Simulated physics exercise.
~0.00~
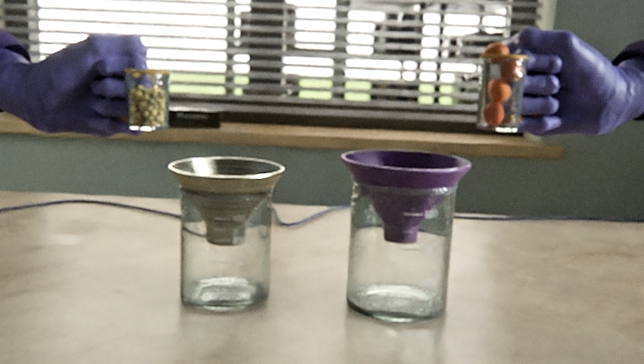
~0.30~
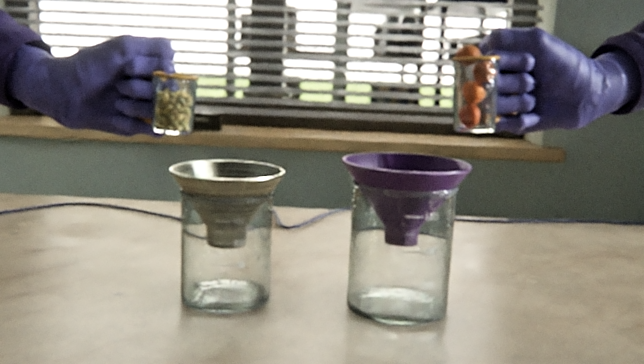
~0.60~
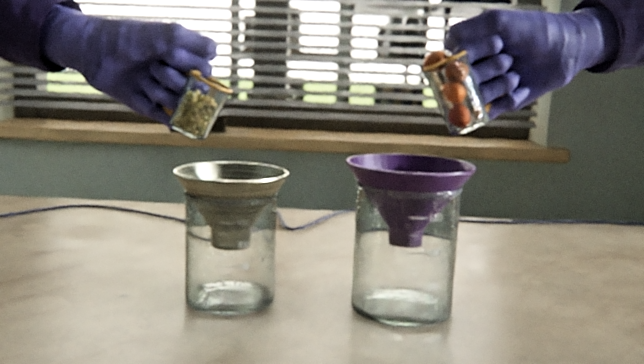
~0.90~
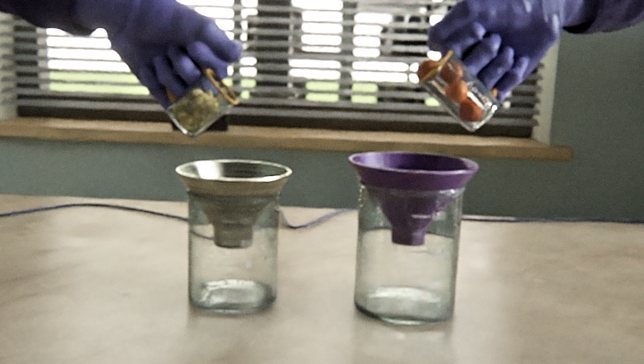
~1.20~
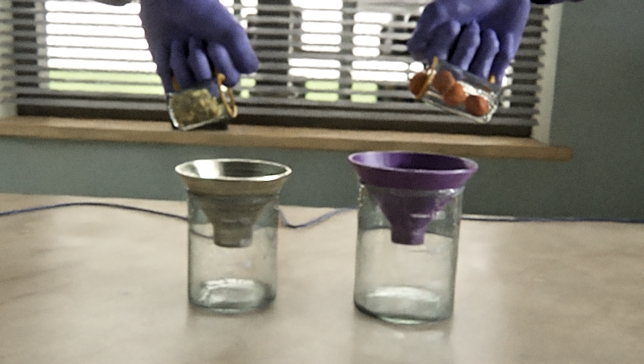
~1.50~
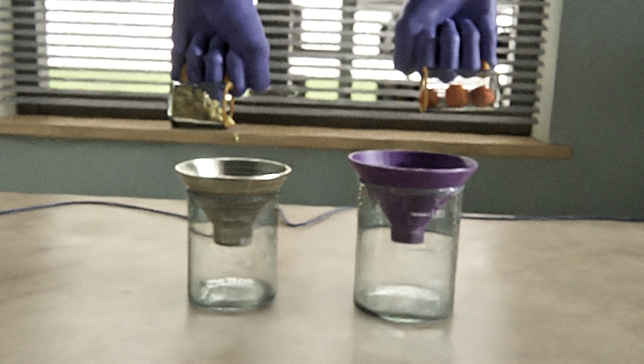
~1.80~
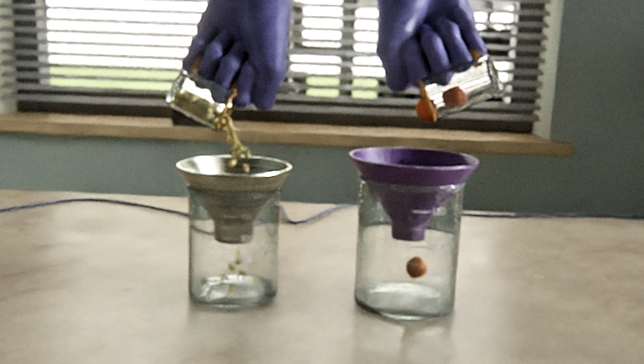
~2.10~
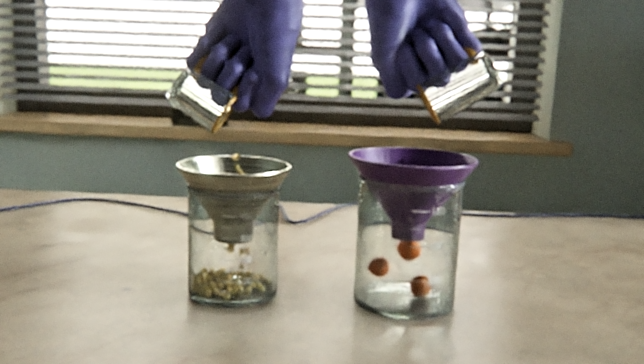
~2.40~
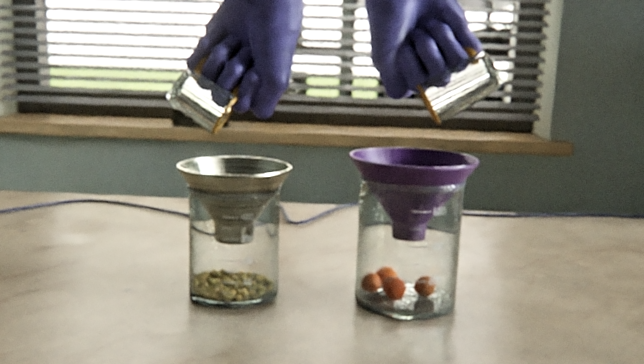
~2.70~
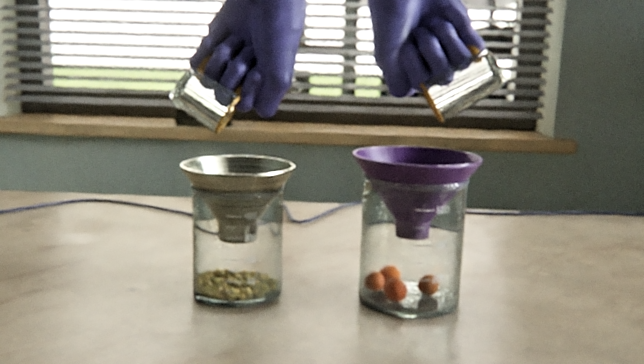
Two purple-gloved hands tip small glass cups, and green bits and orange balls drop through funnels into jars.
